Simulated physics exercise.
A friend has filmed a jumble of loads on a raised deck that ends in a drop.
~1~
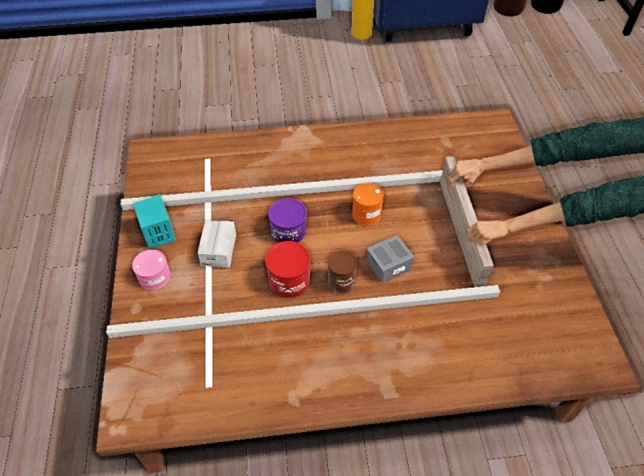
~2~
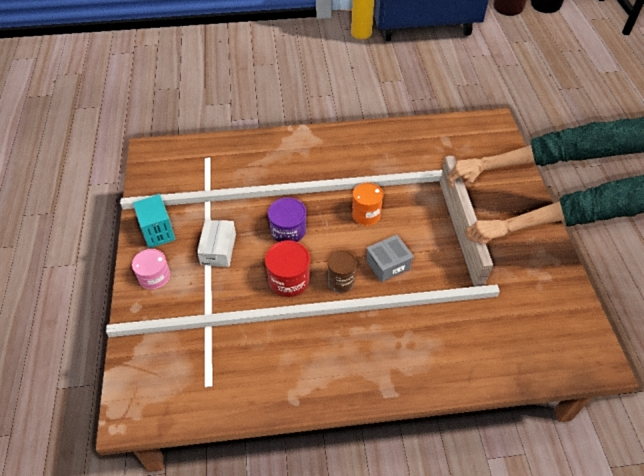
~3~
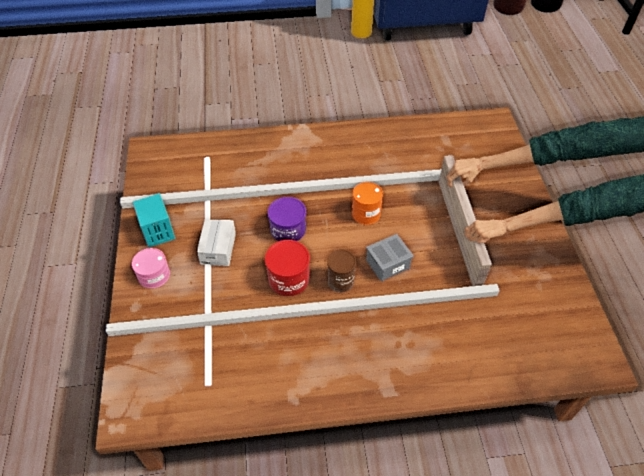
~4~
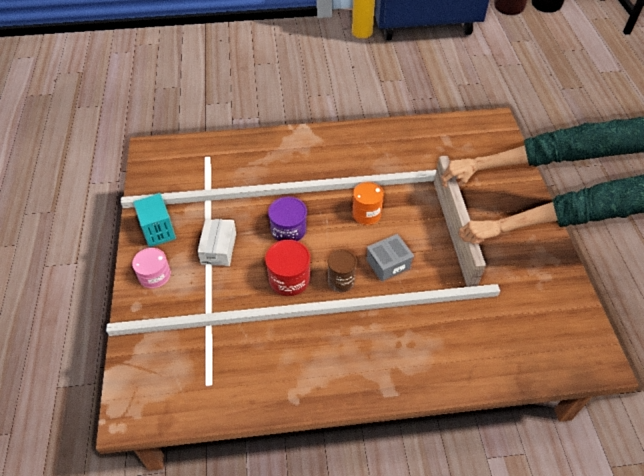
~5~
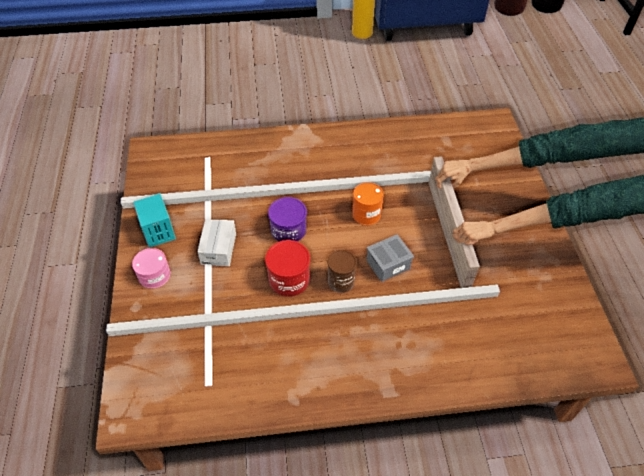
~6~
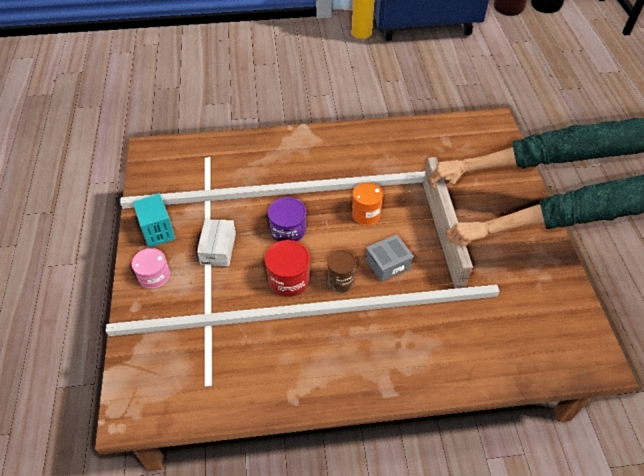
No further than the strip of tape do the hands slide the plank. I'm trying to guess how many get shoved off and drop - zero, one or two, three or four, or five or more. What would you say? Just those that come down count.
The push is going to send nothing over the edge.
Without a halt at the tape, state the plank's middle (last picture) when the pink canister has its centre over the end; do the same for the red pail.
Middle approx. at (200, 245), then approx. at (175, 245).
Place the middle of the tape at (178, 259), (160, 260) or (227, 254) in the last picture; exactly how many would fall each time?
In that order 1, 4 and 0.
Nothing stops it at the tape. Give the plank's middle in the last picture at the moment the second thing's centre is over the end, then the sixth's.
About (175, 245), then (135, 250).
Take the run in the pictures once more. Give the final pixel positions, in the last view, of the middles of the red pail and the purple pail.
Red pail: (146, 286); purple pail: (187, 242).
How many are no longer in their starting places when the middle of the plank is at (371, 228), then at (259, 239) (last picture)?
At the first point the count is 3, at the second it's 6.
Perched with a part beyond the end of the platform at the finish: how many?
Overhanging ones - 1.
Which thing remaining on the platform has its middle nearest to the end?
It's the pink canister.
Soon after, none off yet; pink canister at rest near (151, 268); turquoise crate at rest near (154, 221); white parcel at rest near (217, 243).
After that, none off yet; pink canister at rest near (151, 268); turquoise crate at rest near (154, 221); white parcel displaced a little near (210, 244).
In the end, the number that fall off is zero.
